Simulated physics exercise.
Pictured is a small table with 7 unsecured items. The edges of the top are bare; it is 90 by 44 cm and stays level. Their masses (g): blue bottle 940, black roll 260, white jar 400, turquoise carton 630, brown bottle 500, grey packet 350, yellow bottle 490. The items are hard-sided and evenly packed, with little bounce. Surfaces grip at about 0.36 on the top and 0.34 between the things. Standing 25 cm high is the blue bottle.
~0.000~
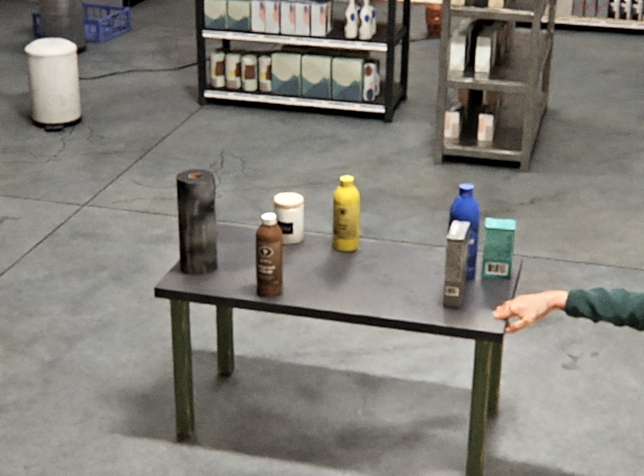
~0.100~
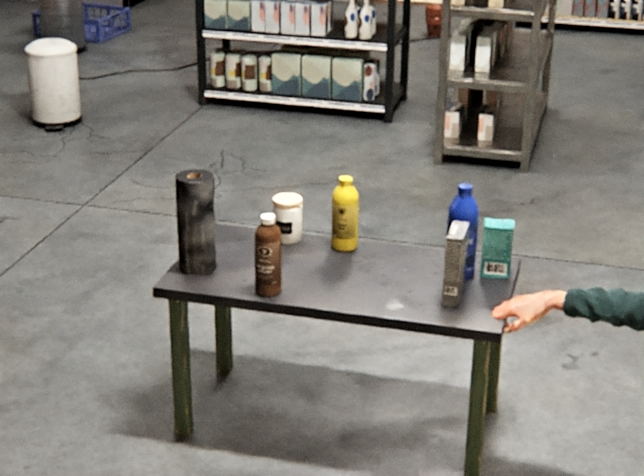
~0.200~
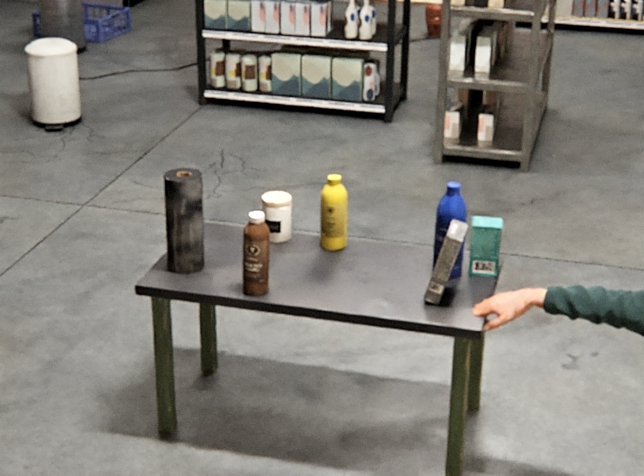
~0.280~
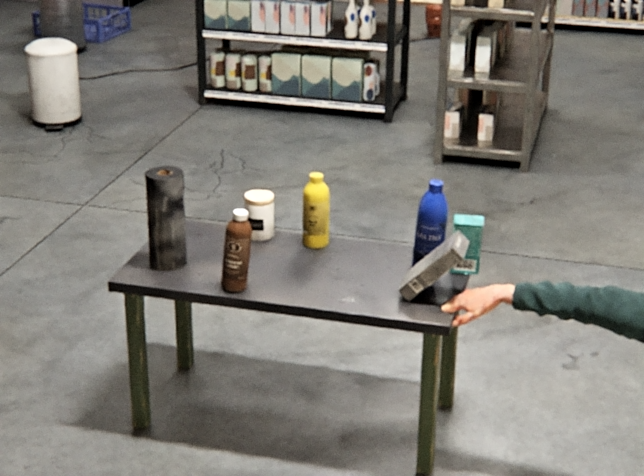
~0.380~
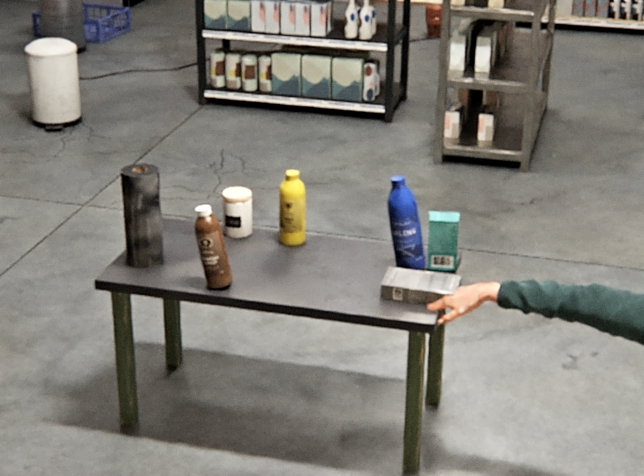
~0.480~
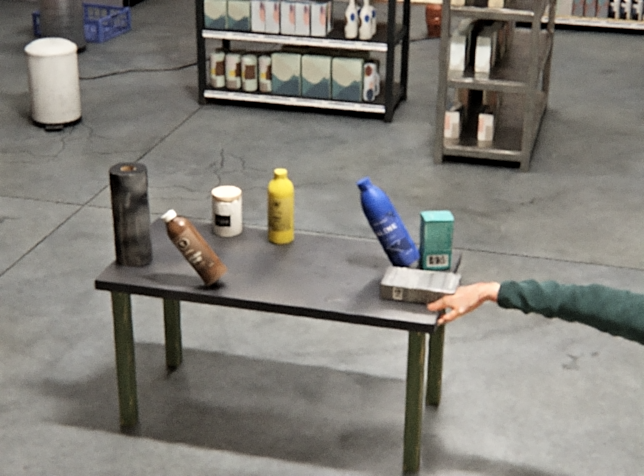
The clip opens on a small table holding seven upright items, with a hand gripping its right edge. The hand pushes the table to the left, and the grey packet tilts over and comes to lie flat. The brown bottle and then the blue bottle lean left while the others stay upright.
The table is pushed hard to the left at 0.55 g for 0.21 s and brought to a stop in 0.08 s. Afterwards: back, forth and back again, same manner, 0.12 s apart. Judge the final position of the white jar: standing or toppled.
Standing.
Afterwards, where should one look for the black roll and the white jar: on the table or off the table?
The black roll winds up out of bounds; the white jar stays within bounds.
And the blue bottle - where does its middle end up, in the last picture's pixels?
It comes to rest somewhere around (355, 251).
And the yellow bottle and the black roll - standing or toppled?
Here's how it ends: The yellow bottle never goes down, and the black roll comes down.
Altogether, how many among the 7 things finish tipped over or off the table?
The count is 5.
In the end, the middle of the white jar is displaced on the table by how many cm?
I'd put it at about 8 centimetres.
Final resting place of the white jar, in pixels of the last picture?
It comes to rest near (262, 216).
Around 0.68 s, table along by 5 cm; black roll now off the table; white jar shifted 9 cm near (242, 213); blue bottle on its side.
Around 0.98 s, table along by 2 cm; white jar shifted 6 cm near (260, 215); blue bottle on its side; brown bottle on its side.
Around 1.28 s, table along by 17 cm; grey packet now off the table; white jar shifted 8 cm near (206, 209); blue bottle on its side.
Around 1.48 s, table along by 8 cm; white jar shifted 12 cm near (220, 211); blue bottle on its side; brown bottle on its side.
Finally (2.3 s), off the table and tipped over, black roll and grey packet; on their side or leaning hard on the table, blue bottle, turquoise carton and brown bottle; not toppled but over 5 cm from the start, white jar and yellow bottle. In the last view, white jar near (262, 216).
